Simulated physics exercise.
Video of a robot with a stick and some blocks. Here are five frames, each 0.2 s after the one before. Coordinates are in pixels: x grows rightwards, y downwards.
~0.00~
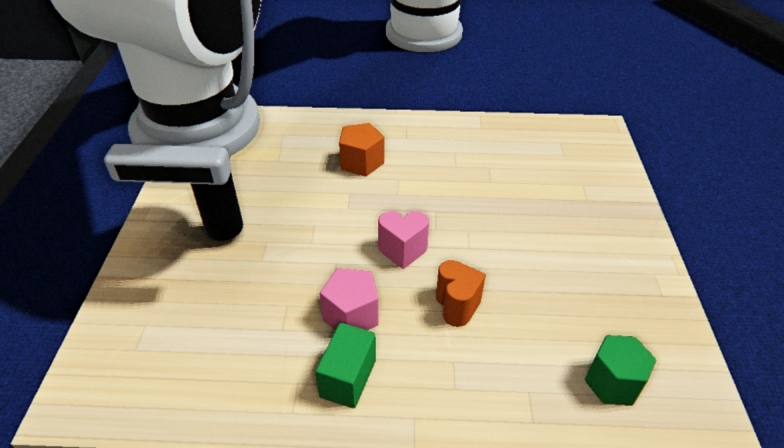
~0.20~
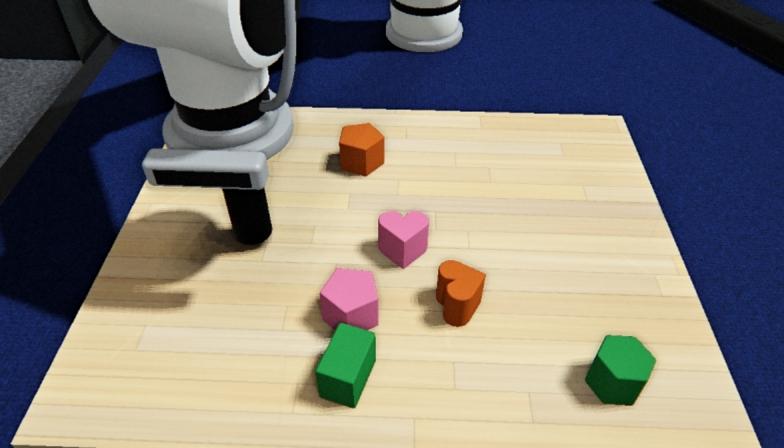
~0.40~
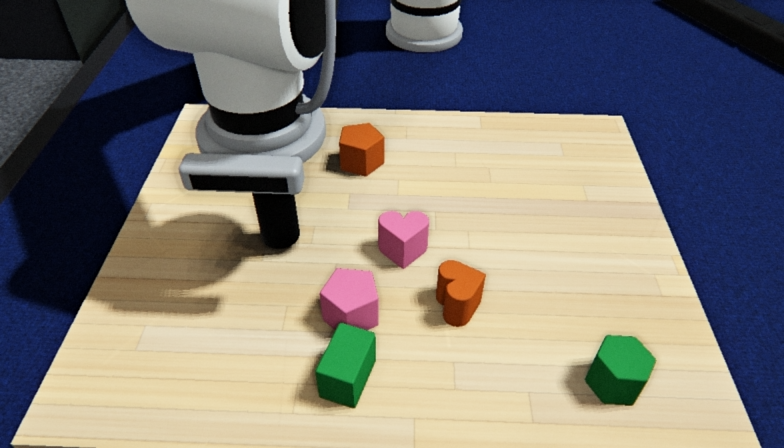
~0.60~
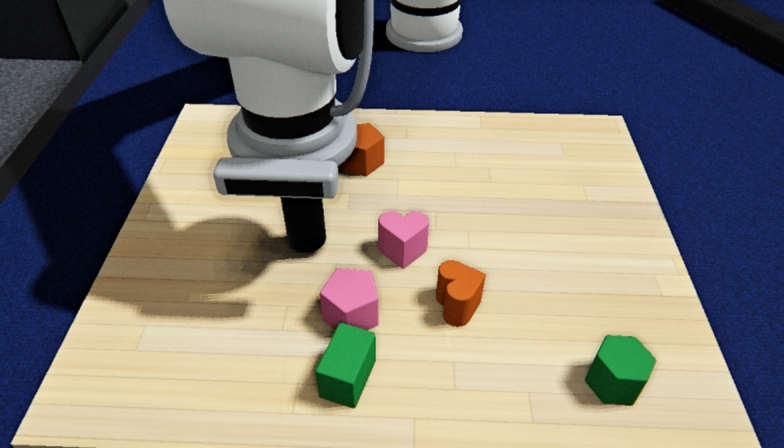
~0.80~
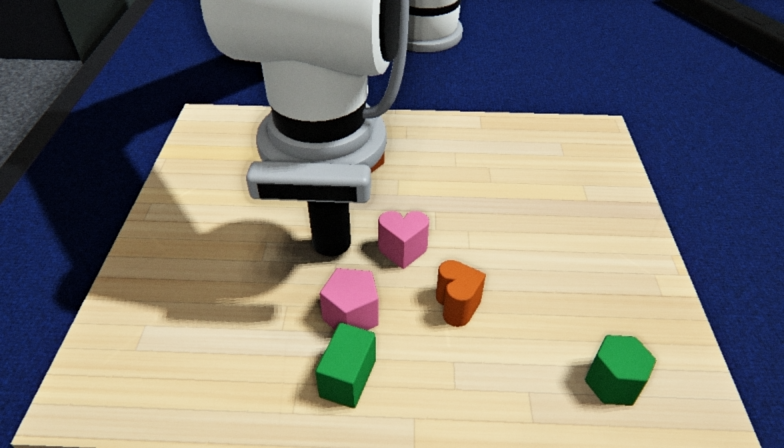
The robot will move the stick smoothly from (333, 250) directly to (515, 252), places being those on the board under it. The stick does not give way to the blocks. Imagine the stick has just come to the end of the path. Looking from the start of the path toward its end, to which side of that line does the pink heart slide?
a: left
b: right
b (right)
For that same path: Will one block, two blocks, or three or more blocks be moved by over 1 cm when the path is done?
The number is one.
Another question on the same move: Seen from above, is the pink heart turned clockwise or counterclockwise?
Viewed from above, clockwise.
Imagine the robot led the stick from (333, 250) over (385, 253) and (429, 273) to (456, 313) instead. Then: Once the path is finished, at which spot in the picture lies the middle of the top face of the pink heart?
Put as a pixel place, it's (467, 227).
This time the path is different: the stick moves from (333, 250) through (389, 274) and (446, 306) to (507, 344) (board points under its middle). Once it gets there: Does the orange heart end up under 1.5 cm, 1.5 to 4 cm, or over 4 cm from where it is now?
Goes over 4 cm.
The first path, step by step. One third of the way, stick at (395, 243); pink heart at (440, 225).
Two thirds of the way, stick at (456, 244); pink heart at (499, 236), turned 45° clockwise.
At the end, stick at (517, 245); pink heart at (547, 251), turned 115° clockwise; orange heart unmoved.
